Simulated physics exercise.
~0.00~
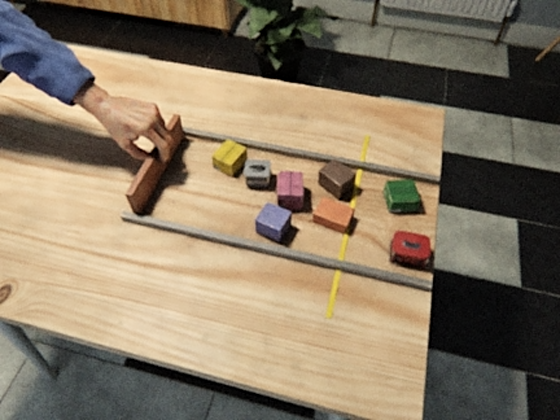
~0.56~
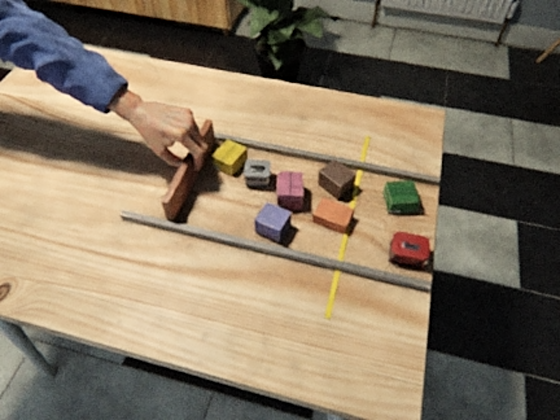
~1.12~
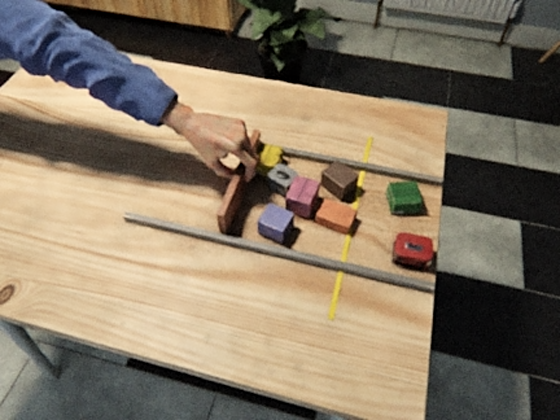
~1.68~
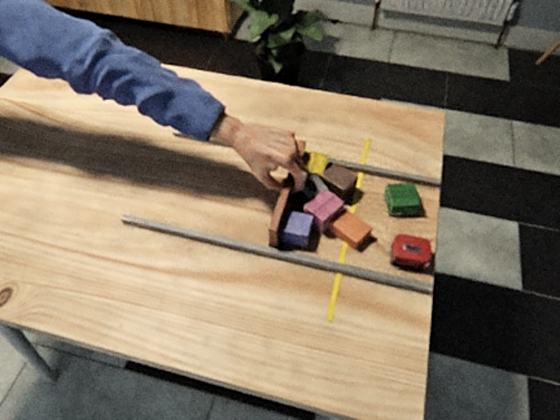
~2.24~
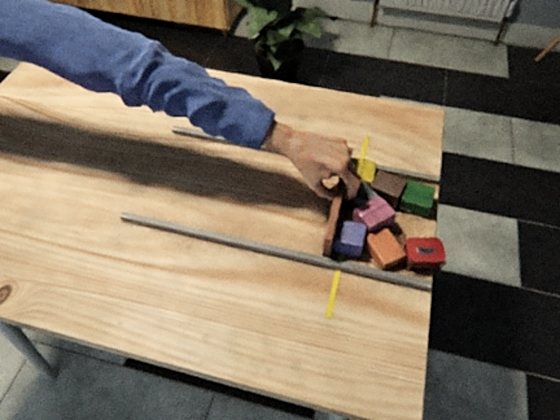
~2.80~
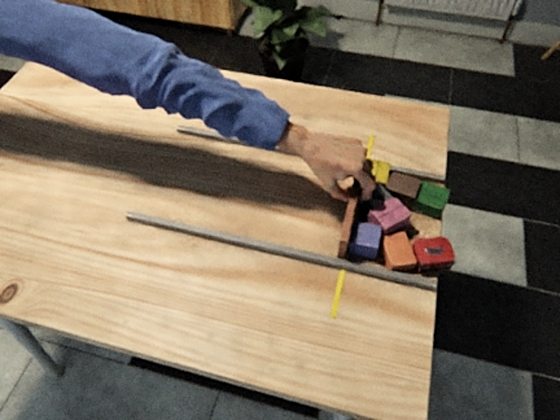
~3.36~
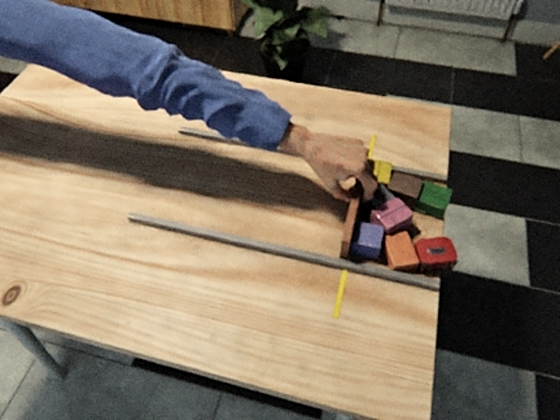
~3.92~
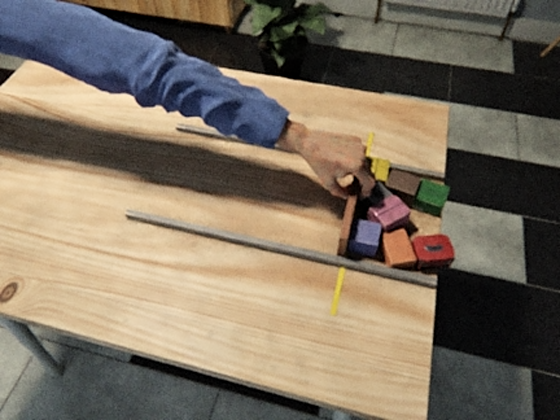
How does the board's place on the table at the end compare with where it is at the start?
At the start the board stands toward the left, behind all the small things and well away from the yellow tape. By the end it is much farther right, at the tape, with the things packed between it and the table's right edge.
